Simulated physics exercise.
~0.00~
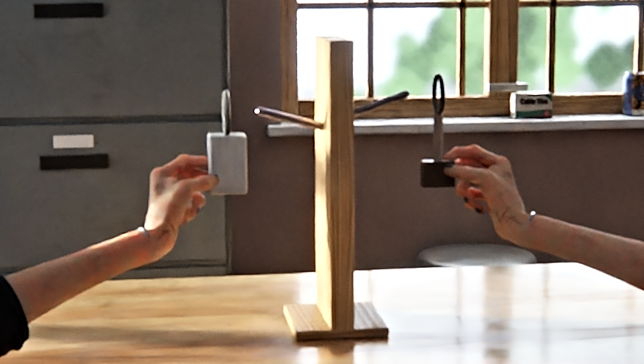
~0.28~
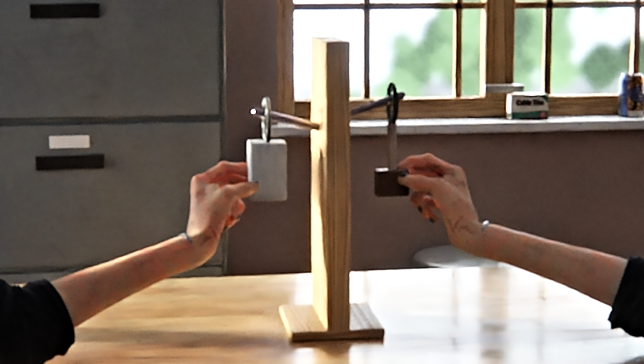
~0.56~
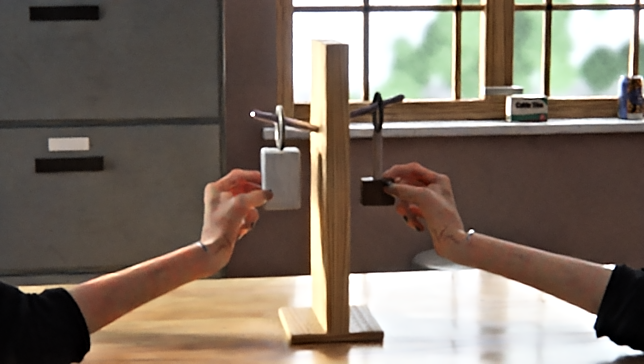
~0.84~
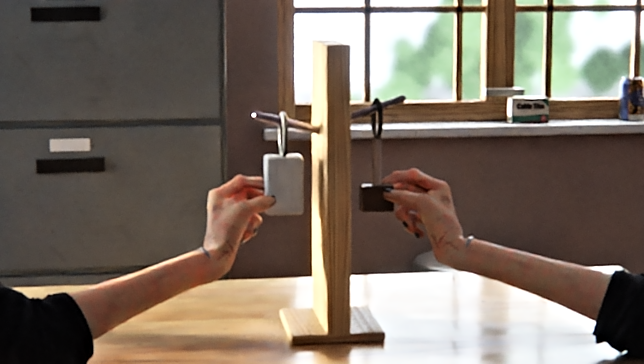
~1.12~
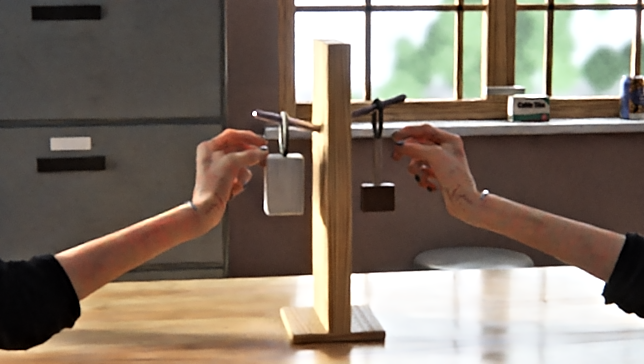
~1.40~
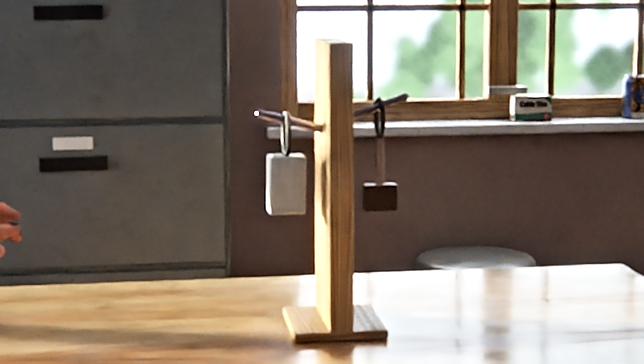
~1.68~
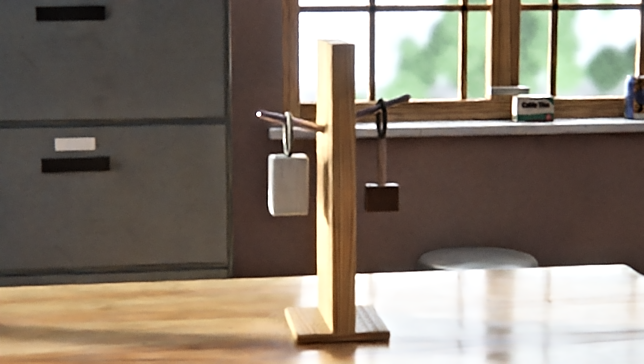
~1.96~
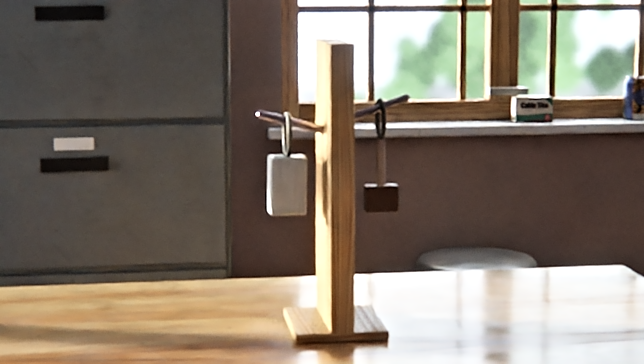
At a sunlit wooden table by a window, two hands hanging a white pouch and brown brush on pegs, releasing them, both staying.
